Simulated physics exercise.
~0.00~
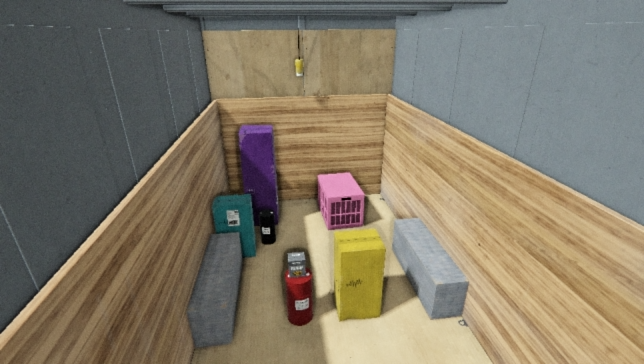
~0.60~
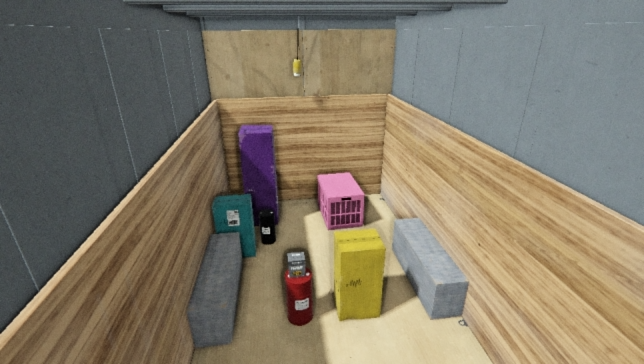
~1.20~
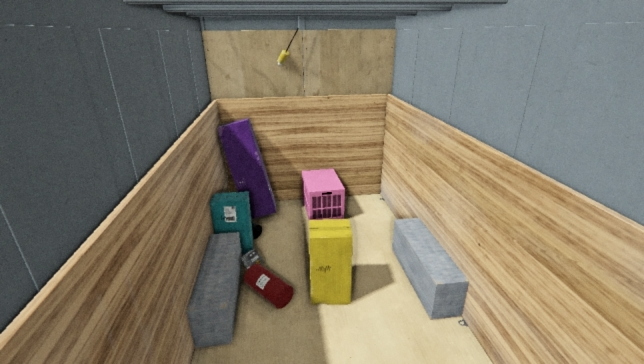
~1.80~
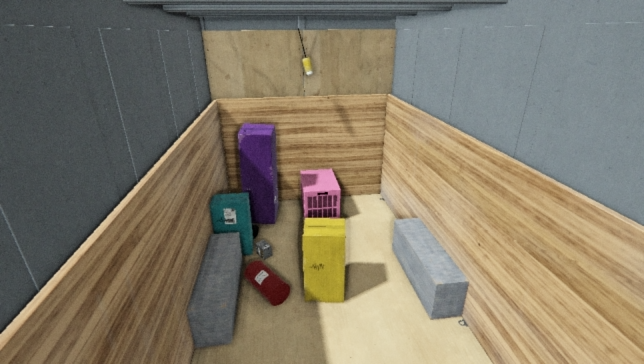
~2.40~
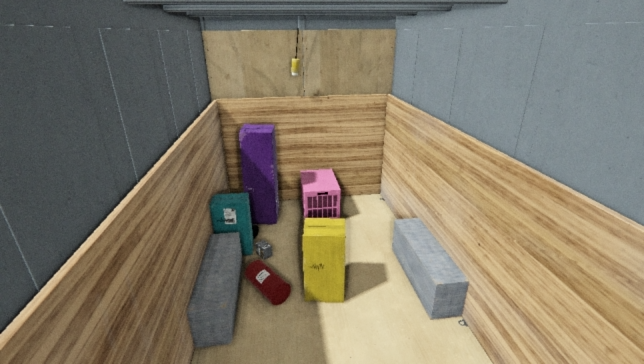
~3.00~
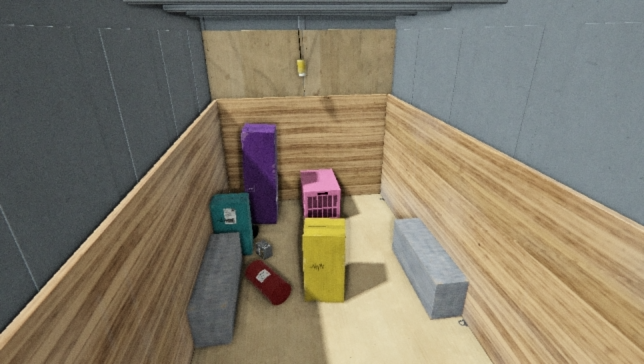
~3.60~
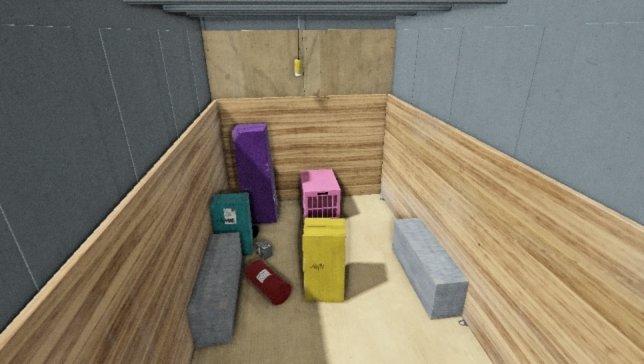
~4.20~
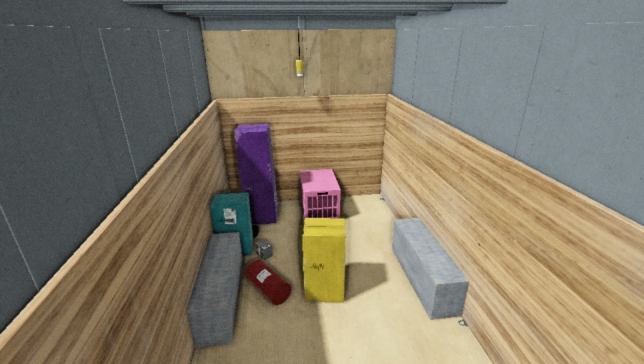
The load bay of a moving van, walled in wood on the left, right and ahead, is seen from above its rear, facing forwards. A tall purple box and a turquoise box stand at the left, a small black canister beside them, a pink chest behind a yellow box, and a red canister with a small grey box on top. Suddenly the lamp swings, the loose things slide left, the purple box leans and both canisters tip over. The grey box drops to the floor and the purple box rights itself. Finally, the yellow box stands further left, near the shifted pink chest, while the turquoise box keeps its place.
